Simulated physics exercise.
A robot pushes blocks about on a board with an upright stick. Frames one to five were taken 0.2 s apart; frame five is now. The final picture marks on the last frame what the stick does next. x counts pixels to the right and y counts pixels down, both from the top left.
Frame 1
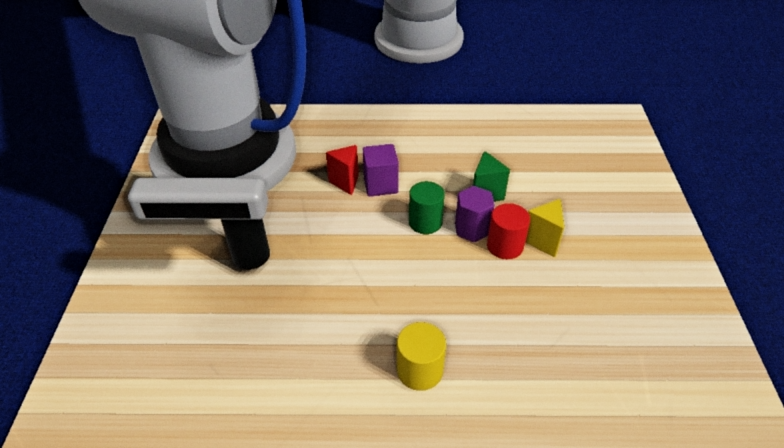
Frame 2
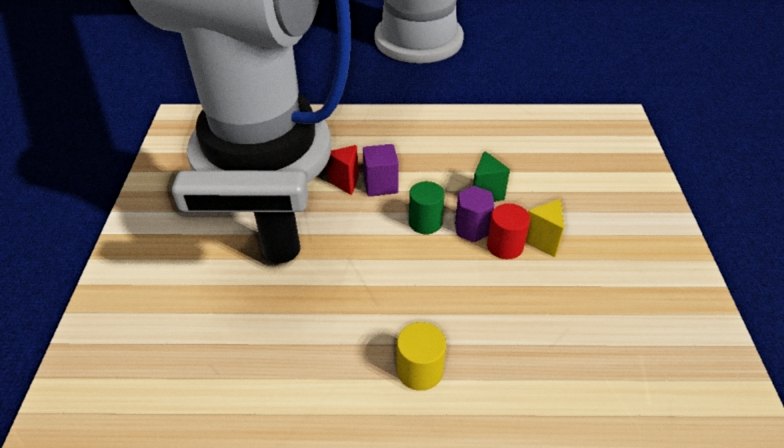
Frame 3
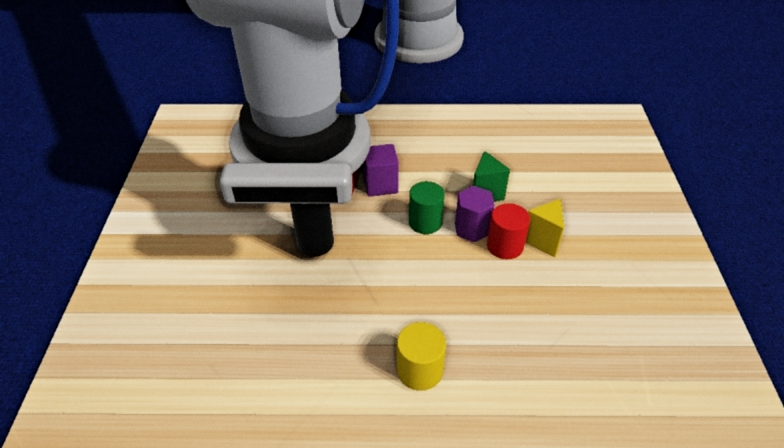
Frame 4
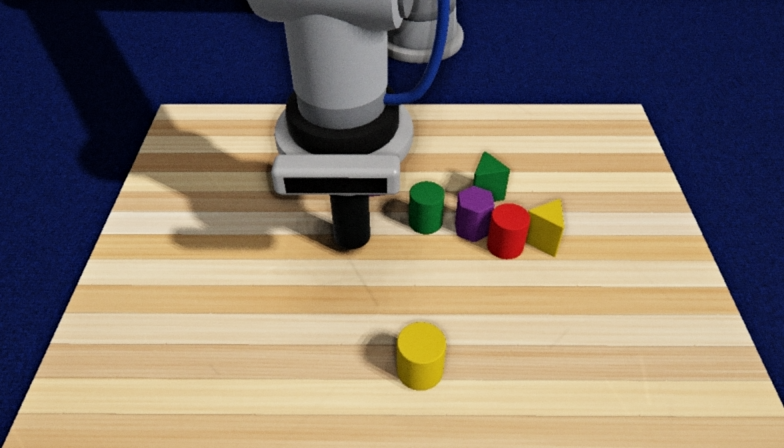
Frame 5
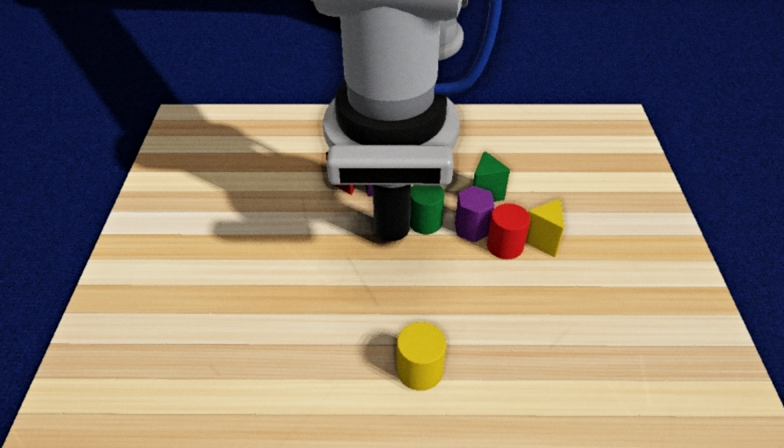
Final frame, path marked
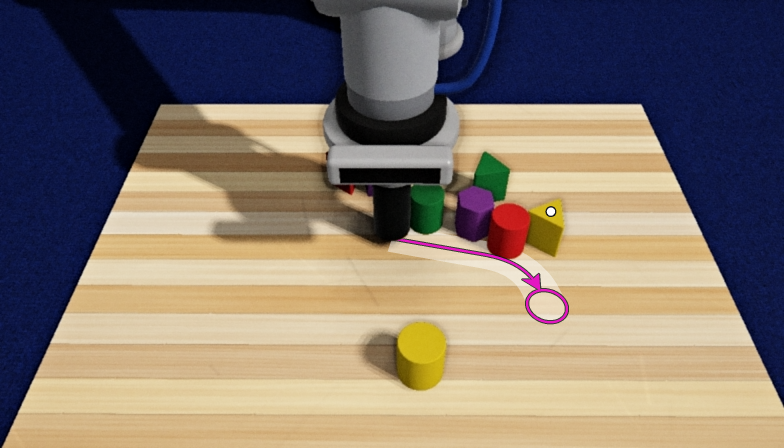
To begin with, a robot arm holds a black upright stick at the left of a wooden board scattered with coloured blocks. The arm slides the stick steadily rightward, passing in front of the red and purple blocks, and ends close beside the green cylinder, while the blocks stay still.
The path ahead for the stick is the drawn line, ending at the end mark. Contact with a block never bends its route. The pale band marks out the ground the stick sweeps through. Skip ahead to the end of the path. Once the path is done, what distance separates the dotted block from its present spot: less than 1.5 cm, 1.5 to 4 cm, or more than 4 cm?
The distance will be 1.5 to 4 cm.
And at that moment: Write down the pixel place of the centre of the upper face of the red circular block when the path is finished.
It comes to (541, 213).
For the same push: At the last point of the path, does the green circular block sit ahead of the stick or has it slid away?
In the end it is beside or behind the stick.
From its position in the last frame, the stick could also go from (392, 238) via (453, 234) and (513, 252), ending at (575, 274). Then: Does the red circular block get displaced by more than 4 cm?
Yes, that is what happens.
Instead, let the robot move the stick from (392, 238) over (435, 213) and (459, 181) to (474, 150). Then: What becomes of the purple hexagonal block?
That block will keep its spot.
The drawn path runs from (392, 238) through (451, 249) and (511, 262) to (547, 306); the dot is on the yellow triangular block.
What follows on the original path. One third of the way, stick at (453, 239); green circular block at (440, 190).
Two thirds of the way, stick at (515, 254); green circular block at (440, 190); purple hexagonal block at (480, 197); red circular block at (540, 212); yellow triangular block at (571, 206), turned 60° clockwise.
At the end, stick at (550, 296); green circular block at (440, 190); purple hexagonal block at (480, 197); red circular block at (541, 213); yellow triangular block at (572, 205), turned 55° clockwise.
